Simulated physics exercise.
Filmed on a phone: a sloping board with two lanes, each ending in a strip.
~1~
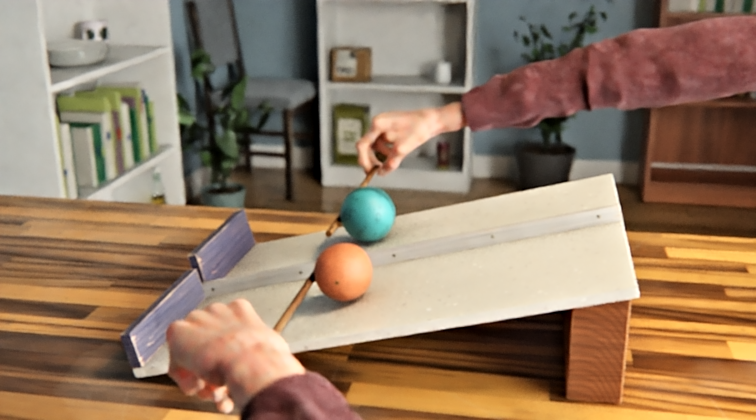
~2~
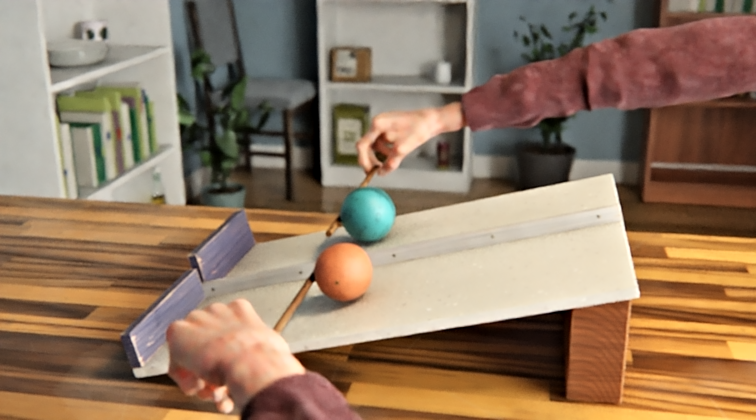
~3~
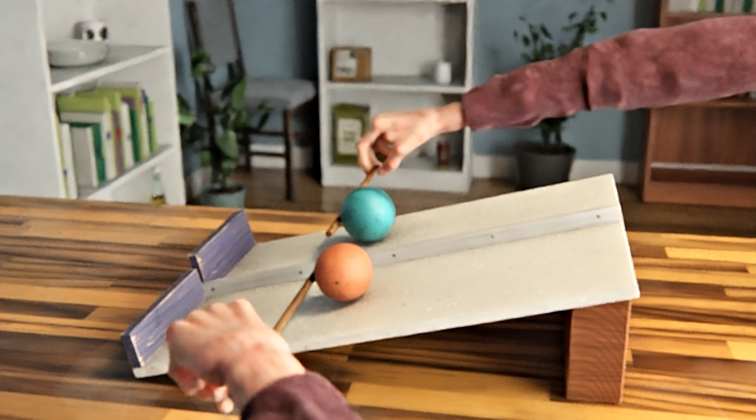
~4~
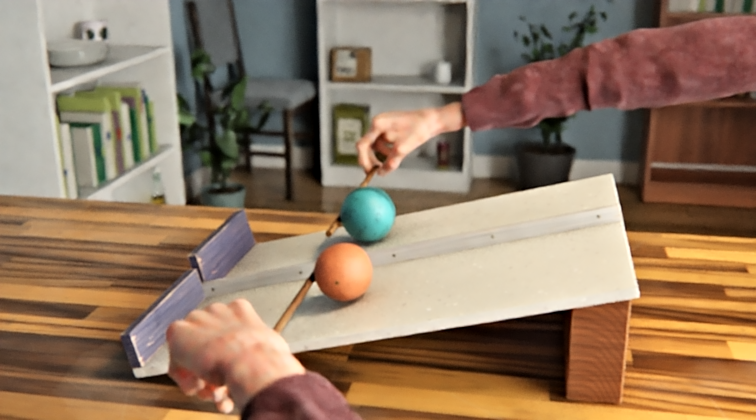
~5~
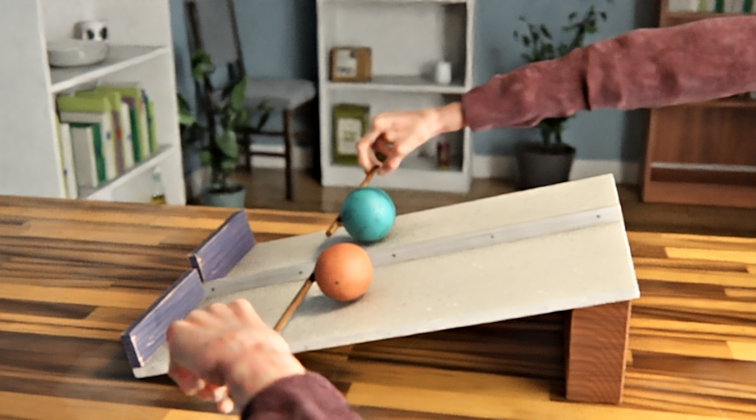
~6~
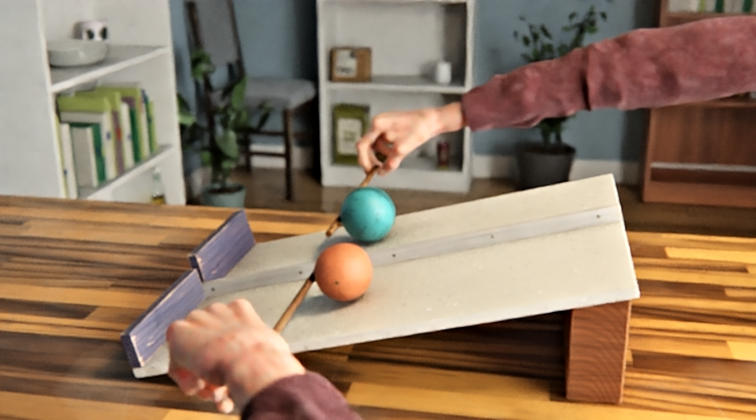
On a wooden table in a room with shelves, two hands holding thin sticks against turquoise and orange balls on a sloping board, all motionless.
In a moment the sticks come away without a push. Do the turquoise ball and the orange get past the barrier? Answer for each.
The turquoise ball is held by the strip and the orange is held by the strip.
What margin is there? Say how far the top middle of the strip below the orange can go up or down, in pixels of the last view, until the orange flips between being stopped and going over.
Some 16 pixels, down.
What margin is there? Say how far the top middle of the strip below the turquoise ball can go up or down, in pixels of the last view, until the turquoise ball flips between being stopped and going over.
Some 24 pixels, down.
Then, 0.32 s on from there, turquoise ball rolling on the board near (321, 224); orange rolling on the board near (288, 283).
In the end, the turquoise ball stops on the board, near (251, 238); the orange stops on the board, near (193, 301).
